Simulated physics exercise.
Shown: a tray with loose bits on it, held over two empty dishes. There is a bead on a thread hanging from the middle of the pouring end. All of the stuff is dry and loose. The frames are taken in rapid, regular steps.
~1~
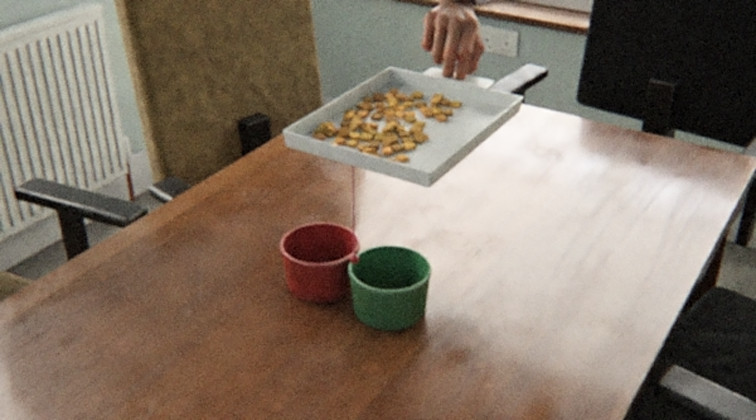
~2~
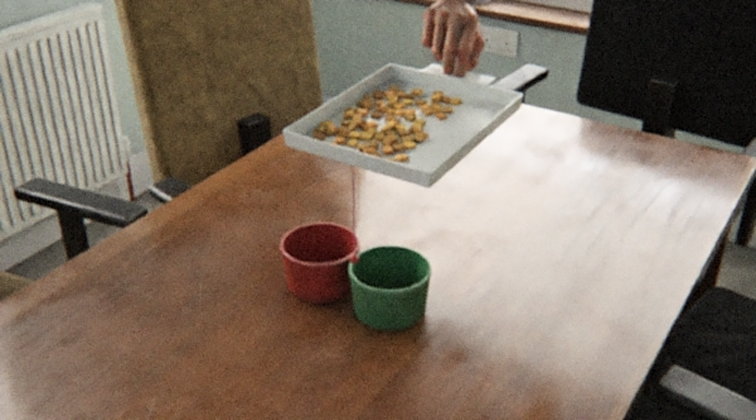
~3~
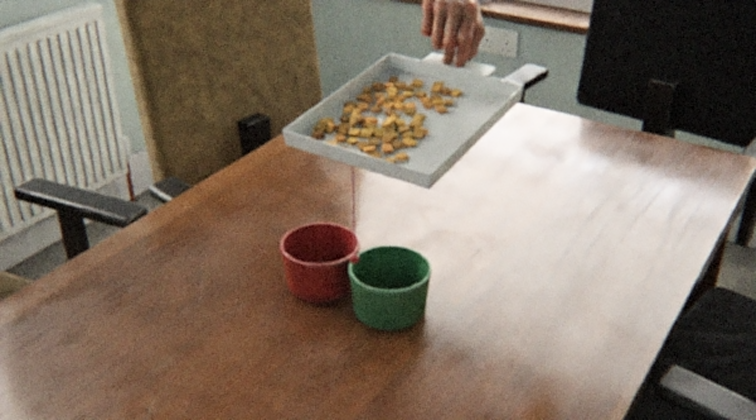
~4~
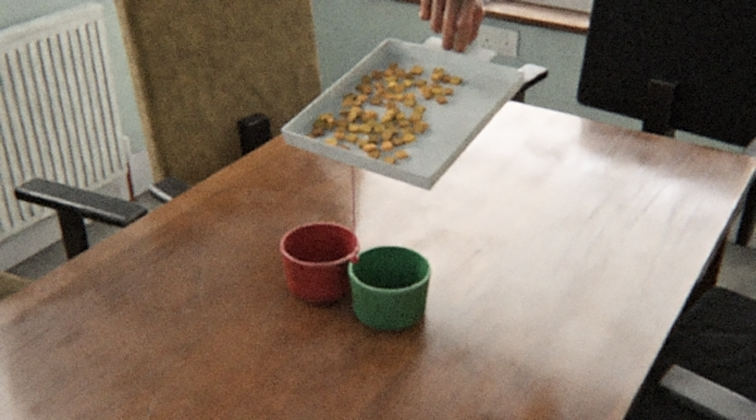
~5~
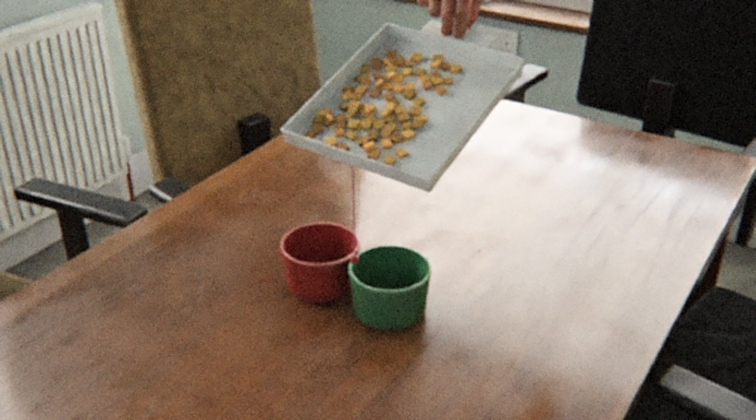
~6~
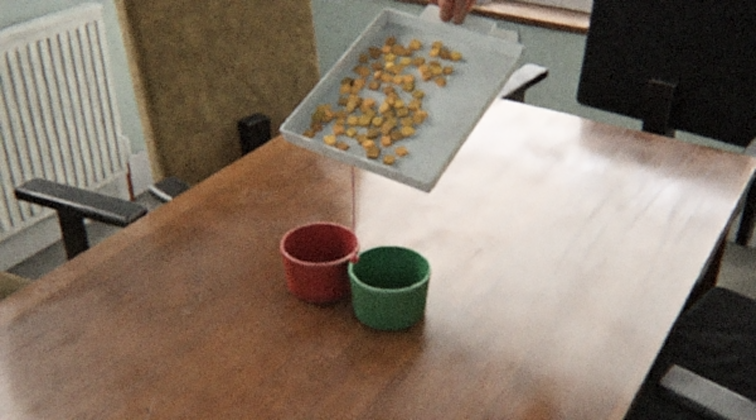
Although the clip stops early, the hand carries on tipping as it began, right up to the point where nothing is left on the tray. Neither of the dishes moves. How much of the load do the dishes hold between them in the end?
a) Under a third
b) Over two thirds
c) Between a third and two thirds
a.
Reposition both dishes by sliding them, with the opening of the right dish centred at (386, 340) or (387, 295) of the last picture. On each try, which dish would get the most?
The one on the left side; the one on the right side.
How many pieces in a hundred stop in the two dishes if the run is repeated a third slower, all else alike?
Around 0 percent.
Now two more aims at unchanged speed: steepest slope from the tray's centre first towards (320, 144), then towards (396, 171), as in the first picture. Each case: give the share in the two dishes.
The first try gives close to 80 per cent, the second close to 0 per cent.
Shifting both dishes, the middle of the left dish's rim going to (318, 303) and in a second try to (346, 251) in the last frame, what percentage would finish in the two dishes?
It comes to roughly 60 per cent in one try and roughly 10 per cent in the next.
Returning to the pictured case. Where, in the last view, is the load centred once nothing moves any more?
Near (372, 358), more or less.
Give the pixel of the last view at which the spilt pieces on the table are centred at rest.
Those pieces end up centred close to (371, 359).
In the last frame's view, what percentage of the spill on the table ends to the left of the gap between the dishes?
That's about 40 per cent of the spill.
Soon after the last picture, tray tipped steeply; all on the tray.
A little later, tray tipped past a quarter turn; about two thirds on the tray; a small part outside both; about a quarter in the air.
Later still, tray tipped past a quarter turn; a stray few in the right dish; nearly all outside both.
At rest, tray tipped past a quarter turn; a stray few in the right dish; none in the left dish; nearly all outside both.
